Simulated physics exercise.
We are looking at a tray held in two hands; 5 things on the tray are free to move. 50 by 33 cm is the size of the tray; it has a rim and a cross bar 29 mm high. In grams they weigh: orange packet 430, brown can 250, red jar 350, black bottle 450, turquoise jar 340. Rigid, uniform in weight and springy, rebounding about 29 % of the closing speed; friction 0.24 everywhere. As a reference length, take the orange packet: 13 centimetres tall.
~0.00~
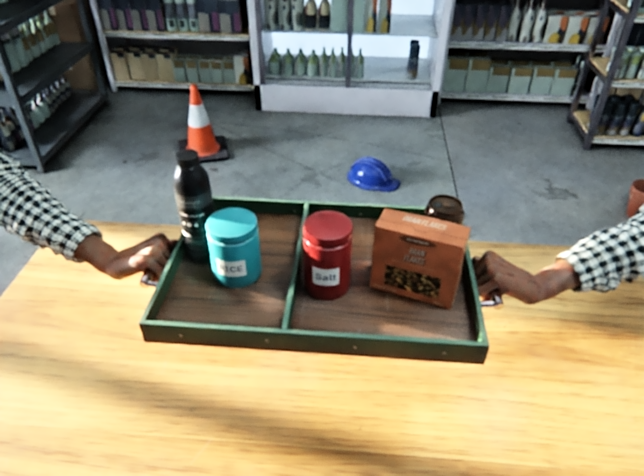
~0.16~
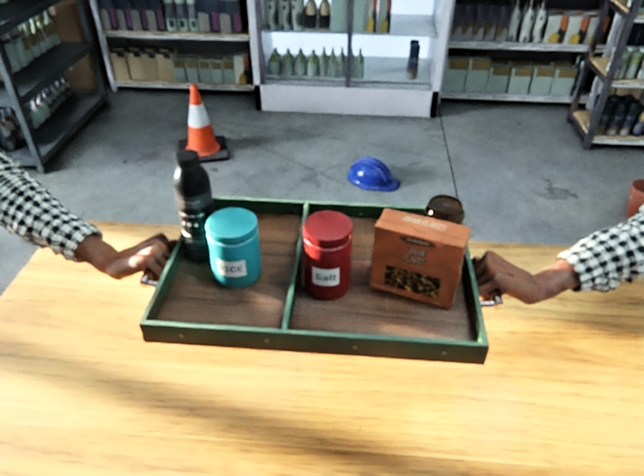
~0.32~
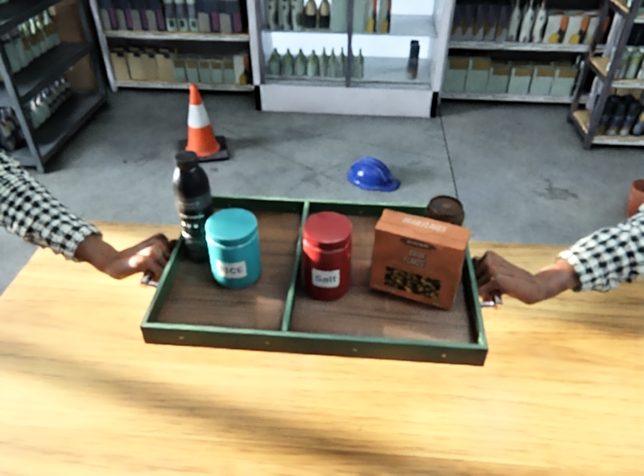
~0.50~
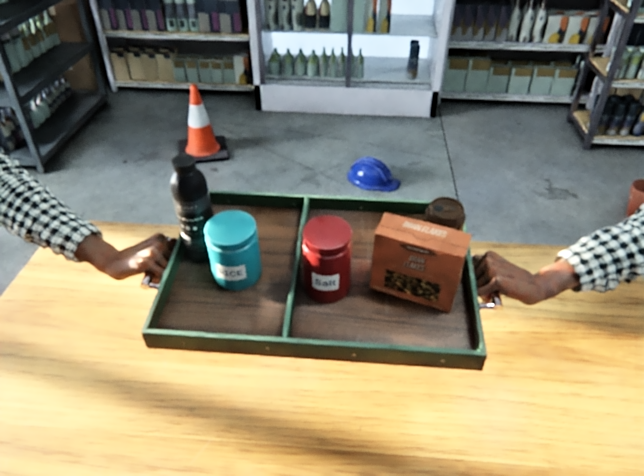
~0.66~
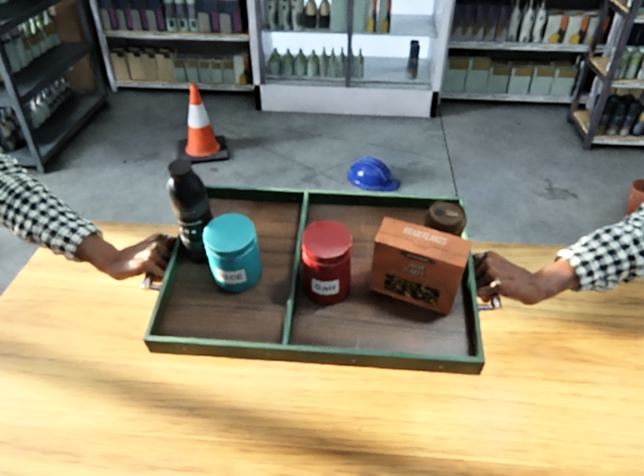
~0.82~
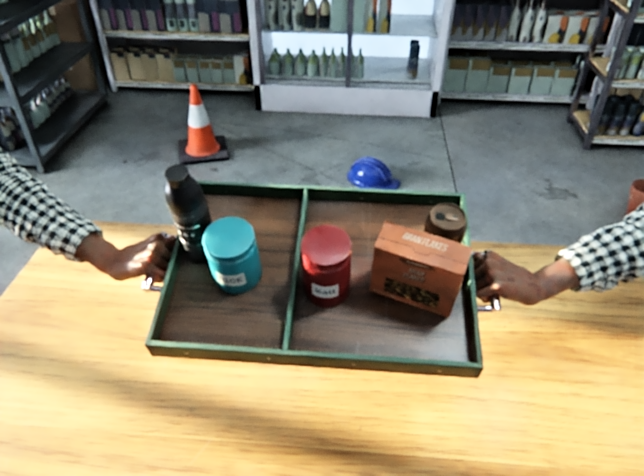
In a storeroom, two hands gradually tilt a tray of containers toward the viewer.
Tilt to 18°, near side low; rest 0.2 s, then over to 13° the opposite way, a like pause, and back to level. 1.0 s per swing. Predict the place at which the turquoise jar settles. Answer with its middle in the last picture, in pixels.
The turquoise jar settles at roughly (220, 292).
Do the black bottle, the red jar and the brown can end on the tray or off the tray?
The black bottle ends off the tray; the red jar ends on the tray; the brown can is still on the tray.
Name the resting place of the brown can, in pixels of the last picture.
Near (448, 278).
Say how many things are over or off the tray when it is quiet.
Count: 1.
Around 1.32 s, tilt 18°, near edge down; turquoise jar shifted 10 cm near (223, 309); black bottle shifted 10 cm; orange packet shifted 10 cm.
Around 1.82 s, tilt 1°, near edge down; black bottle now off the tray; turquoise jar shifted 11 cm near (220, 295); orange packet shifted 11 cm.
Finally (4.0 s), off the tray, black bottle; not toppled but over 5 cm from the start, orange packet, brown can, red jar and turquoise jar. Final places as that camera would see them, turquoise jar near (220, 292).
